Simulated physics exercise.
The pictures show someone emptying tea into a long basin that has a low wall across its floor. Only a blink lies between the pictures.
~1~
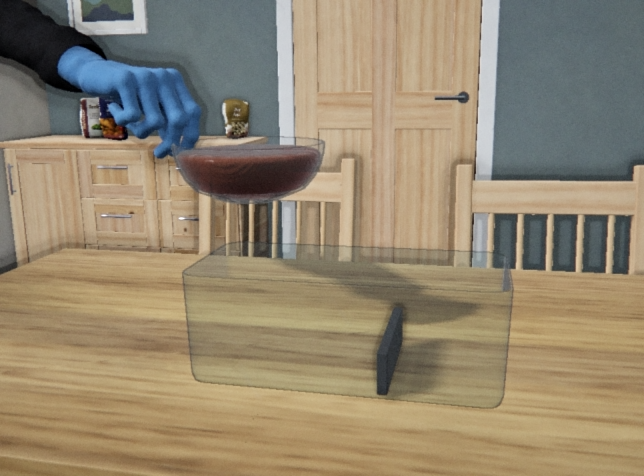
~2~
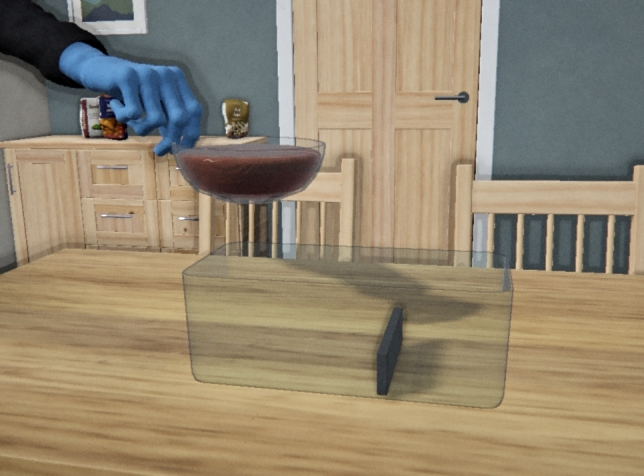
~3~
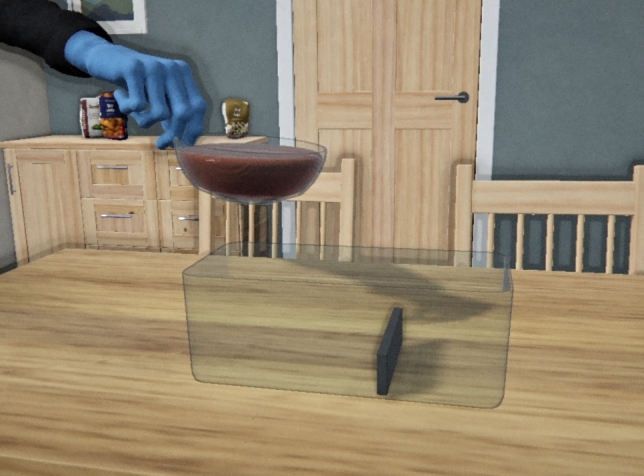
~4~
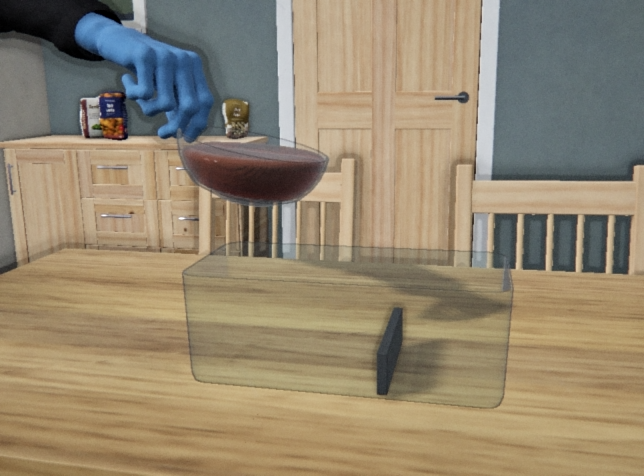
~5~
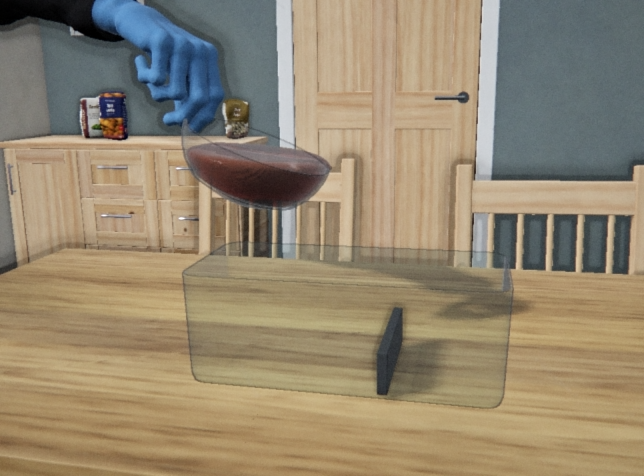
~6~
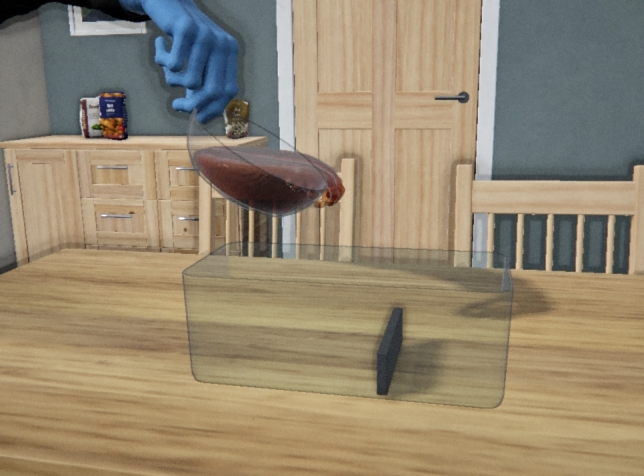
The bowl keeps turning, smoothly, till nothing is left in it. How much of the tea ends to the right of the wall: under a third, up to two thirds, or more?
In the end not even a third is right of the wall.
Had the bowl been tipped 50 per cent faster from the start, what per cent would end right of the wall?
About 10 per cent.
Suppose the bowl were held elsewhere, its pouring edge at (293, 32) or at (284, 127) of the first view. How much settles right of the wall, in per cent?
In turn 15 and 10 in a hundred.
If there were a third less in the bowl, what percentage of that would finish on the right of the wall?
Near 5 %.
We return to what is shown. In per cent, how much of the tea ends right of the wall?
Close to 15 per cent.
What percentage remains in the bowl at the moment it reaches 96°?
Near 5 %.
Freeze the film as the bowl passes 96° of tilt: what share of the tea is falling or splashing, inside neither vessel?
Close to 10 per cent.
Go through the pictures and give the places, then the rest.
Tilt 0°; pouring edge (322, 145); surface from (185, 151) to (321, 152); the long basin's rim runs from (206, 258) to (509, 273); the wall's top is at (391, 330), in the first frame.
Tilt 1°; pouring edge (323, 147); surface from (185, 150) to (321, 153), in the second frame.
Tilt 6°; pouring edge (324, 153); surface from (187, 147) to (322, 157), in the third frame.
Tilt 13°; pouring edge (326, 163); surface from (190, 146) to (325, 159), in the fourth frame.
Tilt 22°; pouring edge (326, 176); surface from (194, 146) to (326, 169); 4 per cent is over the edge, in the fifth frame.
Tilt 33°; pouring edge (324, 191); surface from (200, 149) to (315, 174); 14 per cent is over the edge, in the sixth frame.
A moment on, the bowl is tipped on its side and 5 per cent is still to pour, 72 is left of the wall and 14 right of it.
Next, the bowl is tipped right over and 0 per cent is still to pour, 81 is left of the wall and 15 right of it.
Then the bowl is tipped right over and 0 per cent is still to pour, 82 is left of the wall and 16 right of it.
Later the bowl is tipped right over and 0 per cent is still to pour, 82 is left of the wall and 16 right of it.
At rest 82 per cent lies left of the wall, 16 right of it and 3 outside.
